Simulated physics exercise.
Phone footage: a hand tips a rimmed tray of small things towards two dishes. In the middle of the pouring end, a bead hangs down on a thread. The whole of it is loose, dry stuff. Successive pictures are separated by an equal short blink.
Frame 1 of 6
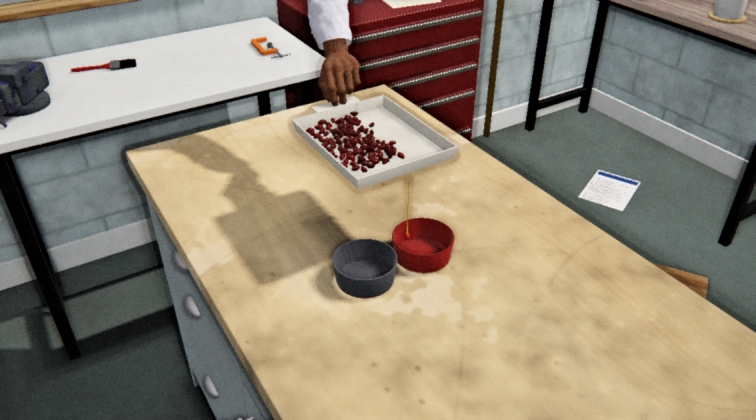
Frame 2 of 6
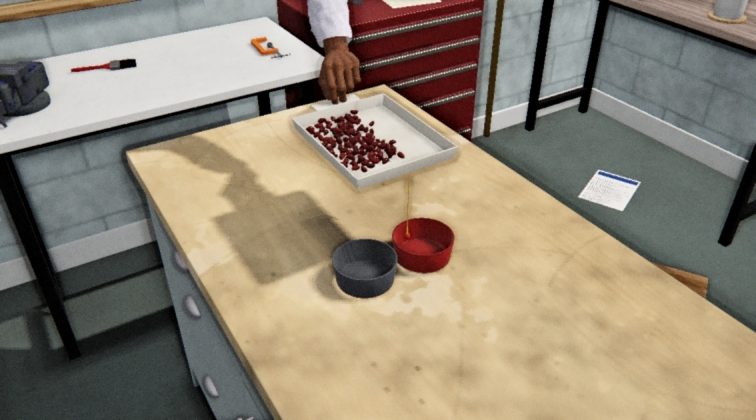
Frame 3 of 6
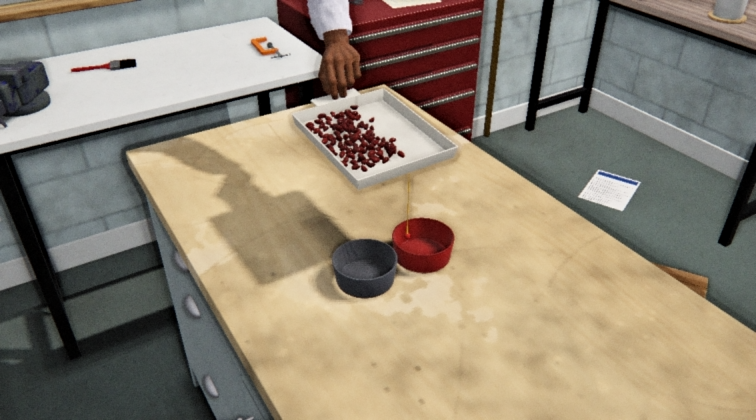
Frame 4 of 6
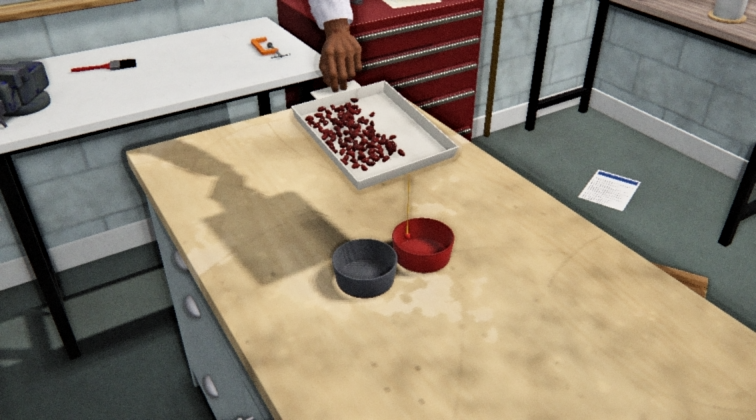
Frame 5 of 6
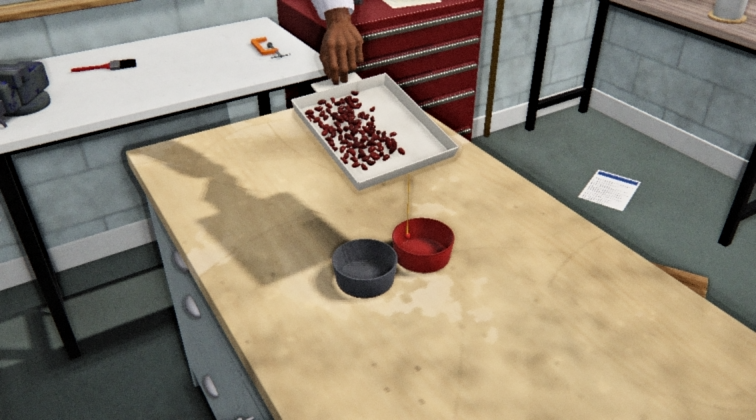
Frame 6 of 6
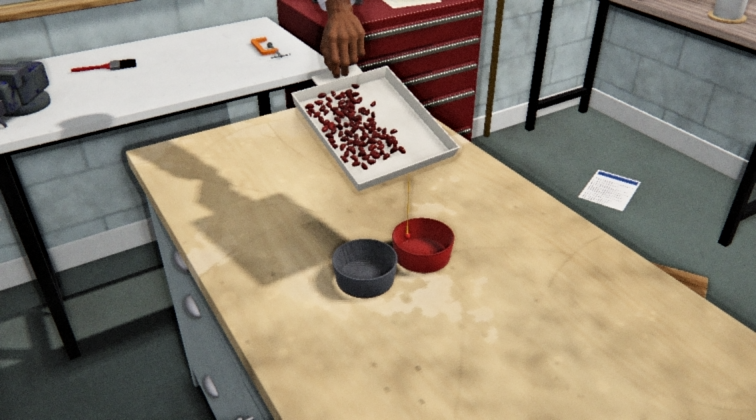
At the start, a hand holds the far end of a white rimmed tray of dark red beans, nearly level above a wooden table with a grey dish and a red dish. The hand then slowly raises the far end, slanting the tray gradually more towards its near left corner, while the beans barely shift.
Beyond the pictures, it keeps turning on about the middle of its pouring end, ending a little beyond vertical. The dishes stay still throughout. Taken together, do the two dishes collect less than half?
Yes, they get the smaller share.
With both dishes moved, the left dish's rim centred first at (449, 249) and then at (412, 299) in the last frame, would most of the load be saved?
Catch, run one: Below the halfway mark; run two: Below the halfway mark.
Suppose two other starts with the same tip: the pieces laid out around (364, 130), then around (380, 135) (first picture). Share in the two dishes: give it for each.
Roughly 20 % and then 20 %.
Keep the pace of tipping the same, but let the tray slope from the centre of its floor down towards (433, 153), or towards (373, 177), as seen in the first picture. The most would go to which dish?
Result of try 1 is the right side, of try 2 the left side.
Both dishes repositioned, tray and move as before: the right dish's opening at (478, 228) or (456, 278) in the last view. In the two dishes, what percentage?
About 30 per cent first, then about 30 per cent.
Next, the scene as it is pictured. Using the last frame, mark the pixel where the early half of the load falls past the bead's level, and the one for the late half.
Starting near (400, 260), moving on to near (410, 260).
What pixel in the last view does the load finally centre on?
Roughly at (409, 299), give or take.
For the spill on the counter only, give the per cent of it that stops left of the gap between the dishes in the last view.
20 per cent, about.
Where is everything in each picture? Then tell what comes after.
In the first picture, corners of the pouring end near (358, 177) and (454, 146), level; middle of the load near (355, 141), kidney beans; left dish near (382, 285); right dish near (441, 261); bead on its thread near (407, 236).
In the second picture, corners of the pouring end near (358, 178) and (454, 146), level; middle of the load near (355, 140).
In the third picture, corners of the pouring end near (359, 178) and (455, 146), tipped barely, lowest at the left corner; middle of the load near (356, 138).
In the fourth picture, corners of the pouring end near (359, 179) and (455, 146), tipped a little, lowest at the left corner; middle of the load near (356, 134).
In the fifth picture, corners of the pouring end near (359, 180) and (456, 146), tipped a little, lowest at the left corner; middle of the load near (356, 130).
In the sixth picture, corners of the pouring end near (360, 182) and (456, 146), tipped clearly, lowest at the left corner; middle of the load near (356, 126); left dish near (382, 285); right dish near (441, 261).
Shortly afterwards, tray tipped steeply; the whole lot on the tray.
Next, tray tipped right over; near two thirds on the tray; only a few in the left dish; a little outside both; near a quarter in the air.
Some moments later, tray tipped past a quarter turn; near a quarter in the left dish; the bulk outside both.
In the end, tray tipped past a quarter turn; near a quarter in the left dish; none at all in the right dish; the bulk outside both.
